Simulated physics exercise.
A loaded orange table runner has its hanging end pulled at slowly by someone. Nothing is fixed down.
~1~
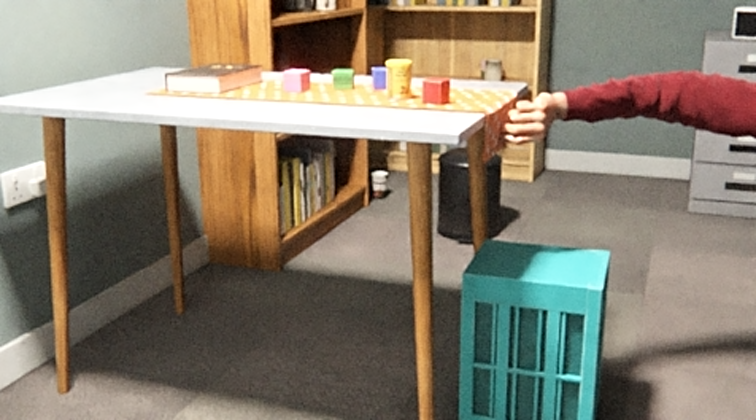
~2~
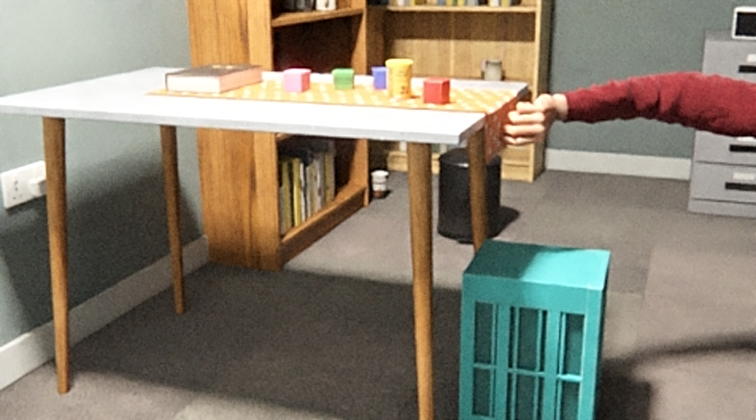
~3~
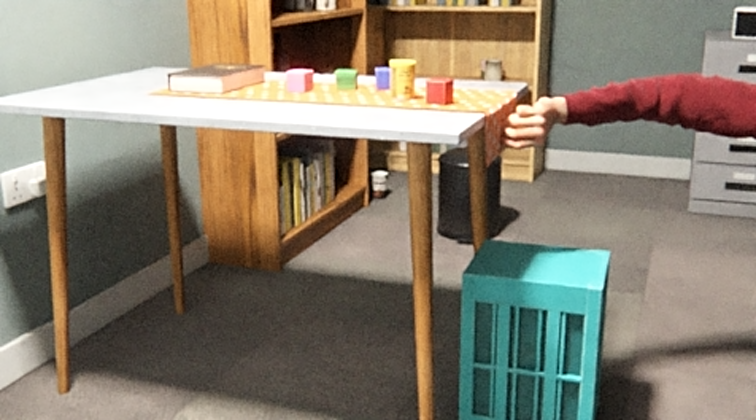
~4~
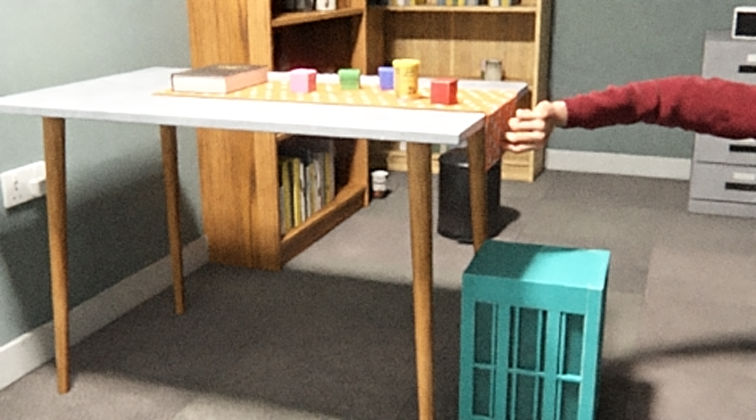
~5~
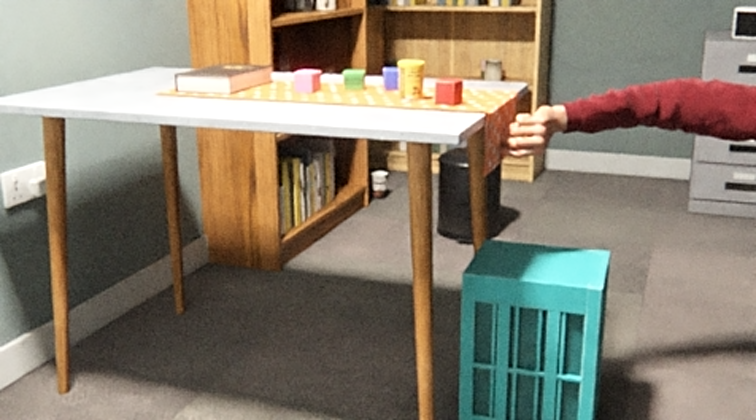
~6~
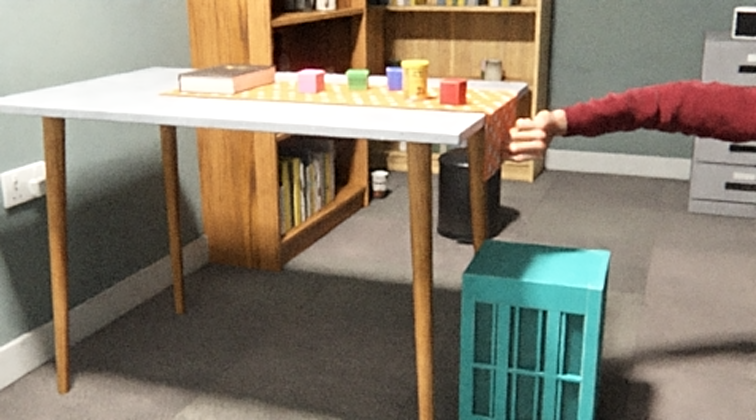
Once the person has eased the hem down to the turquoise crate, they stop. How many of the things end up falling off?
The count that falls away is going to be two.
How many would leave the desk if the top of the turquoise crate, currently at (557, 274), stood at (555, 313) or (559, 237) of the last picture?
Result: 3; 1.
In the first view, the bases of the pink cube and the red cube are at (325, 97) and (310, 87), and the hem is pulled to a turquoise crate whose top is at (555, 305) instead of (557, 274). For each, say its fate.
The pink cube? Safe. The red cube? Safe.
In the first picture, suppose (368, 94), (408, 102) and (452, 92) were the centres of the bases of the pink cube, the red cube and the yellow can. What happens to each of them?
Pink cube: Still up. Red cube: Gone off. Yellow can: Gone off.
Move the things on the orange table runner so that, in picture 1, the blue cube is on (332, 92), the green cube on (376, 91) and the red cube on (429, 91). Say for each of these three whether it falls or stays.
The blue cube would stay in place, the green cube would stay in place, the red cube would end up off.
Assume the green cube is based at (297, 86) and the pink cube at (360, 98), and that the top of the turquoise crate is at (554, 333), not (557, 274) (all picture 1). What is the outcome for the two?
The green cube? Safe. The pink cube? Lost.
Early on, hem near (501, 218); red cube gone.
Midway, hem on the crate; red cube and yellow can gone.
Finally, hem on the crate; red cube and yellow can gone. It carries off two.
